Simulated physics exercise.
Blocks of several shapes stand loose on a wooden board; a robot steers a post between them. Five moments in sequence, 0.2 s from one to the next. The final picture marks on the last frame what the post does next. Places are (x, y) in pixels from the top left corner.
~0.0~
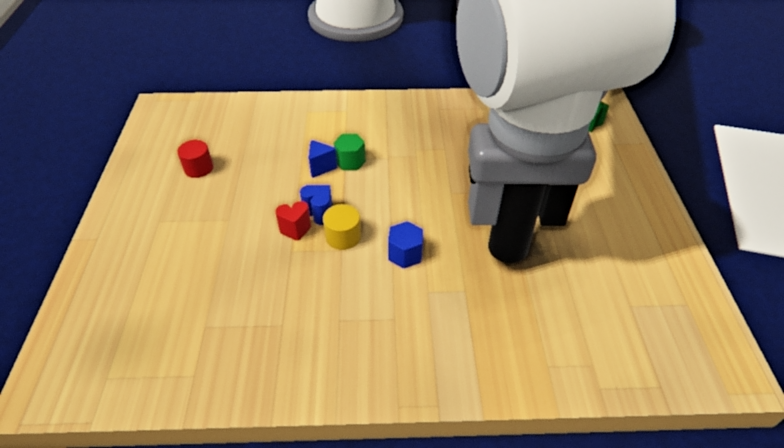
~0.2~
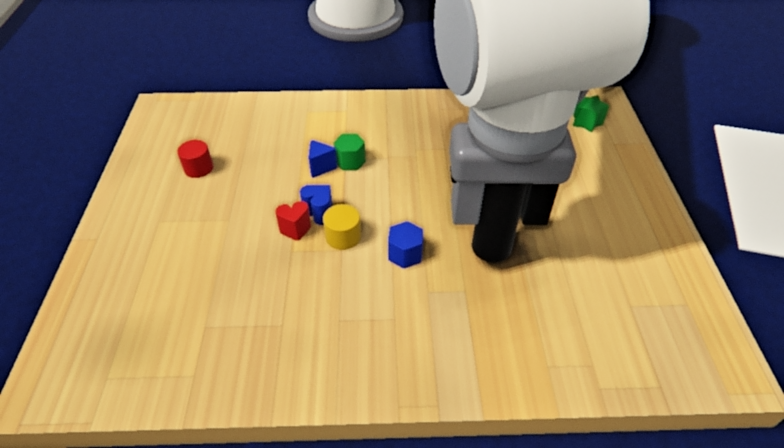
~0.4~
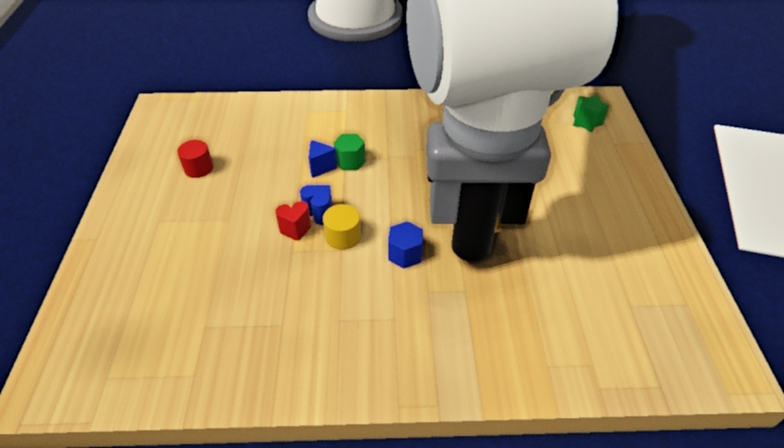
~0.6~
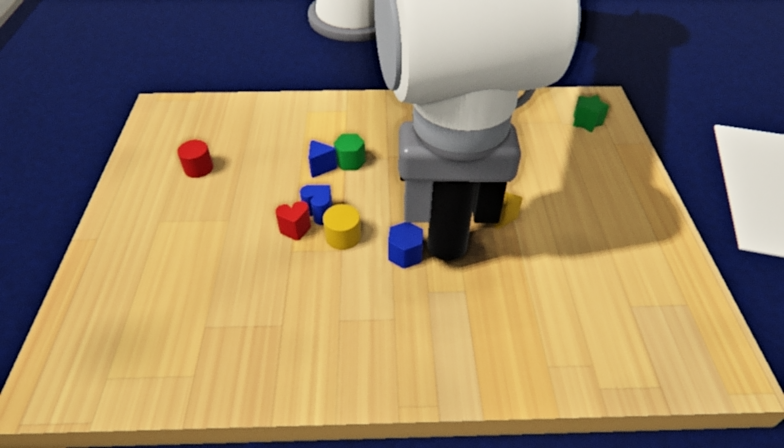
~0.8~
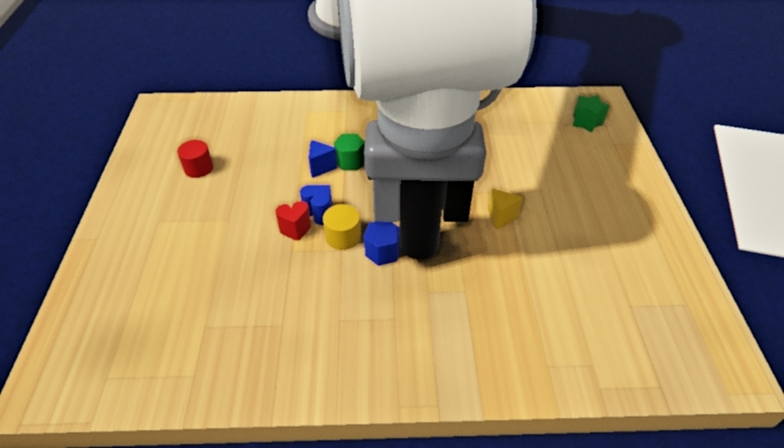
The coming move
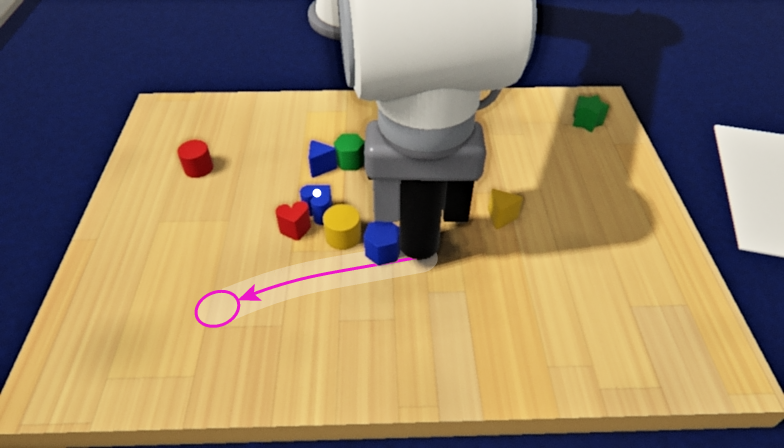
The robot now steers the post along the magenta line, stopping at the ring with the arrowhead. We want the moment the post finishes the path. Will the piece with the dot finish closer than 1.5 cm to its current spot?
Final answer: No.
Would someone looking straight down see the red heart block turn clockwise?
I believe not.
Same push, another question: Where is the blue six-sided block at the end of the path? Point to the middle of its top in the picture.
Its top face will be centred at roughly (294, 231).
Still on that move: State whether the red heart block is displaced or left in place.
That block is shifted.
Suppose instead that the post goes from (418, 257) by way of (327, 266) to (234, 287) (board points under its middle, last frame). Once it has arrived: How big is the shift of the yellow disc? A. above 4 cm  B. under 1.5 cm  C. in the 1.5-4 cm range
I choose A.
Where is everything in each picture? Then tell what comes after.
In the first picture, tip of the post at (508, 248), middles of tops, red heart block at (292, 210), blue heart block at (317, 193), yellow disc at (342, 217), blue six-sided block at (406, 235).
In the second picture, post at (491, 248), nothing pushed.
In the third picture, post at (471, 247), nothing pushed.
In the fourth picture, post at (447, 246), nothing pushed.
In the fifth picture, post at (419, 245), red heart block at (292, 210), blue heart block at (317, 193), yellow disc at (342, 217), blue six-sided block at (383, 232).
The line goes from (418, 257) by way of (319, 275) to (218, 308); the dot is on the blue heart block.
On the path given first. One third of the way, post at (351, 257); red heart block at (279, 206), turned 35° anticlockwise; blue heart block at (309, 182), turned 30° clockwise; yellow disc at (309, 208); blue six-sided block at (320, 232), turned 50° clockwise.
Two thirds of the way, post at (281, 271); red heart block at (275, 205), turned 35° anticlockwise; blue heart block at (308, 179), turned 35° clockwise; yellow disc at (306, 204); blue six-sided block at (294, 231), turned 115° clockwise.
At the end, post at (213, 296); red heart block at (275, 205), turned 35° anticlockwise; blue heart block at (308, 179), turned 35° clockwise; yellow disc at (306, 204); blue six-sided block at (294, 231), turned 115° clockwise.
